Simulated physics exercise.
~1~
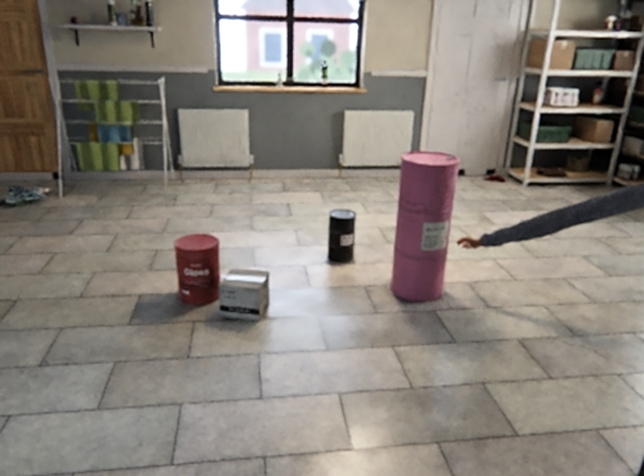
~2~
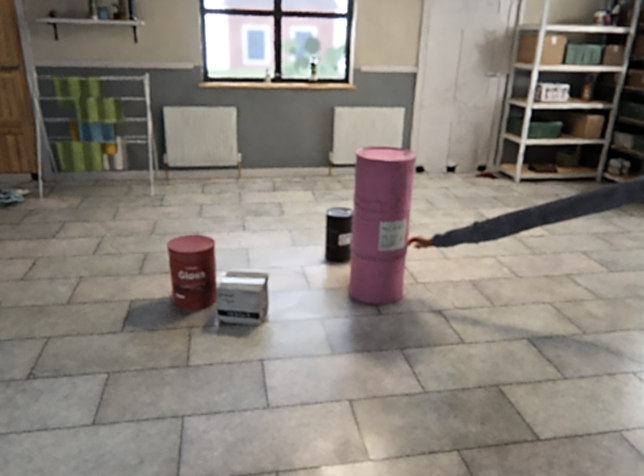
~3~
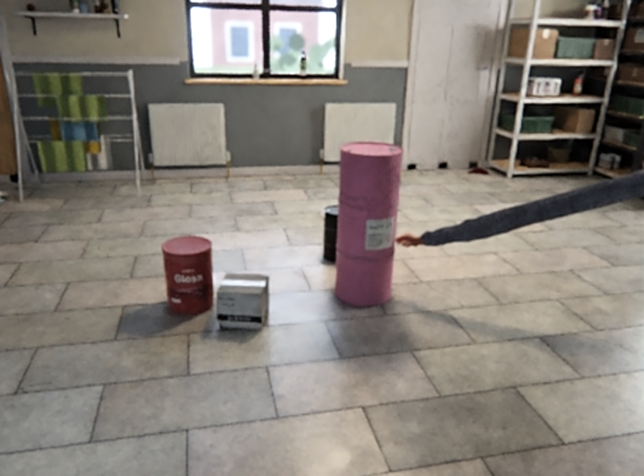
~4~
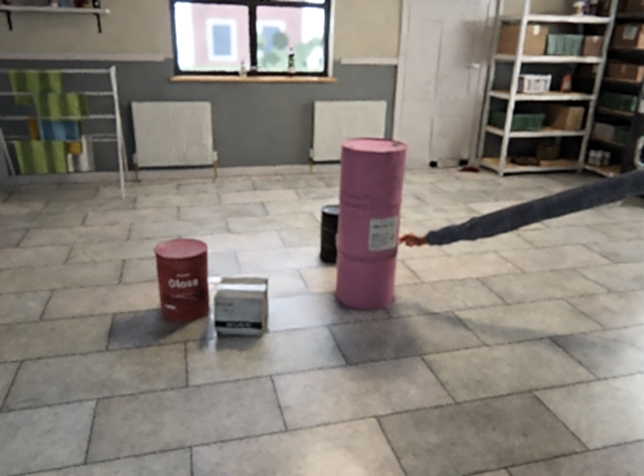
A hand slowly pushes the tall pink drum left across the tiled floor, leaving it upright.
